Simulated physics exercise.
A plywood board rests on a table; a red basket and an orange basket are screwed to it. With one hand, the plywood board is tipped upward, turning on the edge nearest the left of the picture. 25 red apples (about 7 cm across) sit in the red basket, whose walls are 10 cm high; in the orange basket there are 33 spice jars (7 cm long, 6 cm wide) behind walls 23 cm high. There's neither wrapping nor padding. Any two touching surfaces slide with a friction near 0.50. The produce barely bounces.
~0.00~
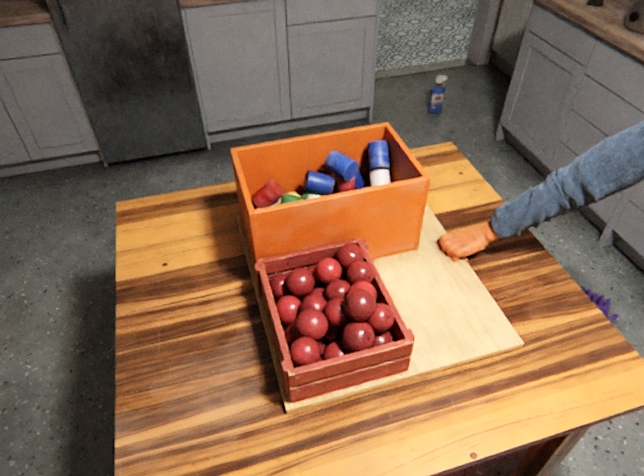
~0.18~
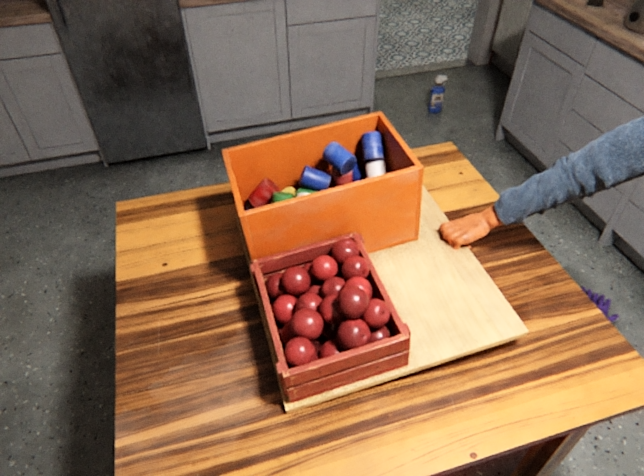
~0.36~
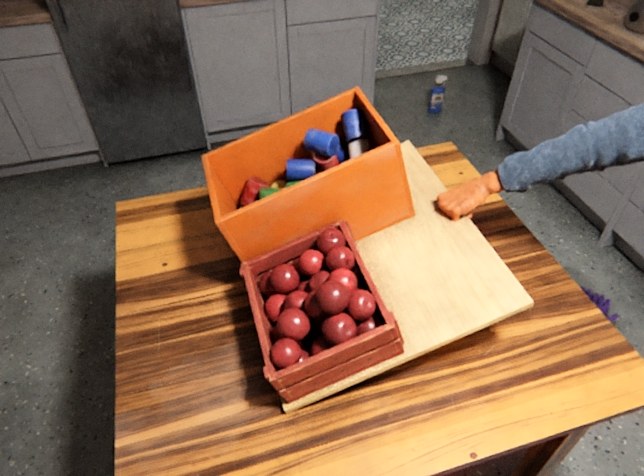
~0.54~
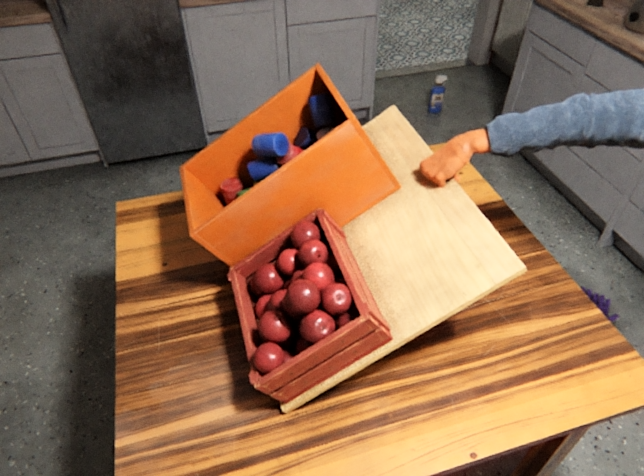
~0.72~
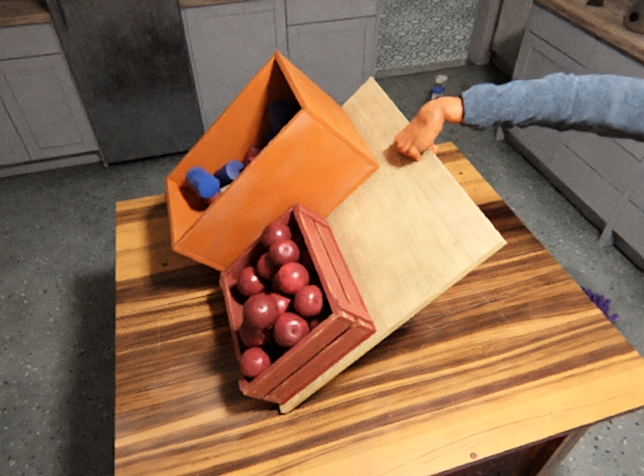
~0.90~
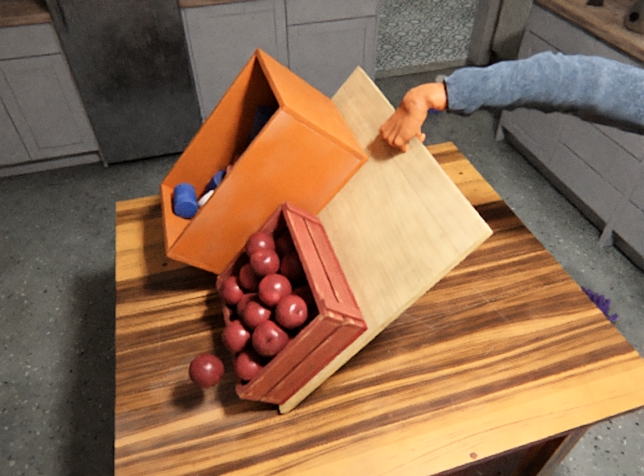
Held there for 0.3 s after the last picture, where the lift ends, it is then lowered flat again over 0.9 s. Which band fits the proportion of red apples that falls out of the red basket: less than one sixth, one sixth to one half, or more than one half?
My bet is the number getting out will be below one sixth of the total.
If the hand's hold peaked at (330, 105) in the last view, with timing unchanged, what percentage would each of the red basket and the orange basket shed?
In that case red basket sheds 30 percent of its load and orange basket sheds 20 percent.
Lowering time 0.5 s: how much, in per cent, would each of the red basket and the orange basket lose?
Red basket 10, orange basket 0 per cent.
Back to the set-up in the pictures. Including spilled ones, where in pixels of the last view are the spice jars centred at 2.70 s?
I'd put the middle close to (300, 225).
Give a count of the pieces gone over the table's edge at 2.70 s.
Estimate - about 2 in total.
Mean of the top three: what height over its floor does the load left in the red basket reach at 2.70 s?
It reaches close to 14 cm.
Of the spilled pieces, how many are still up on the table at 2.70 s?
The number is some 1.
After 1.19 s, tilt 48°; red basket 24 in, 1 out and orange basket 33 in, 0 out.
After 1.55 s, tilt 32°; red basket 24 in, 1 out and orange basket 31 in, 2 out.
After 2.05 s, tilt 0°; red basket 24 in, 1 out and orange basket 31 in, 2 out.
Final count (at 2.70 s), red basket 24 in, 1 out and orange basket 31 in, 2 out. Asked share, 1 of 25, 4 per cent.
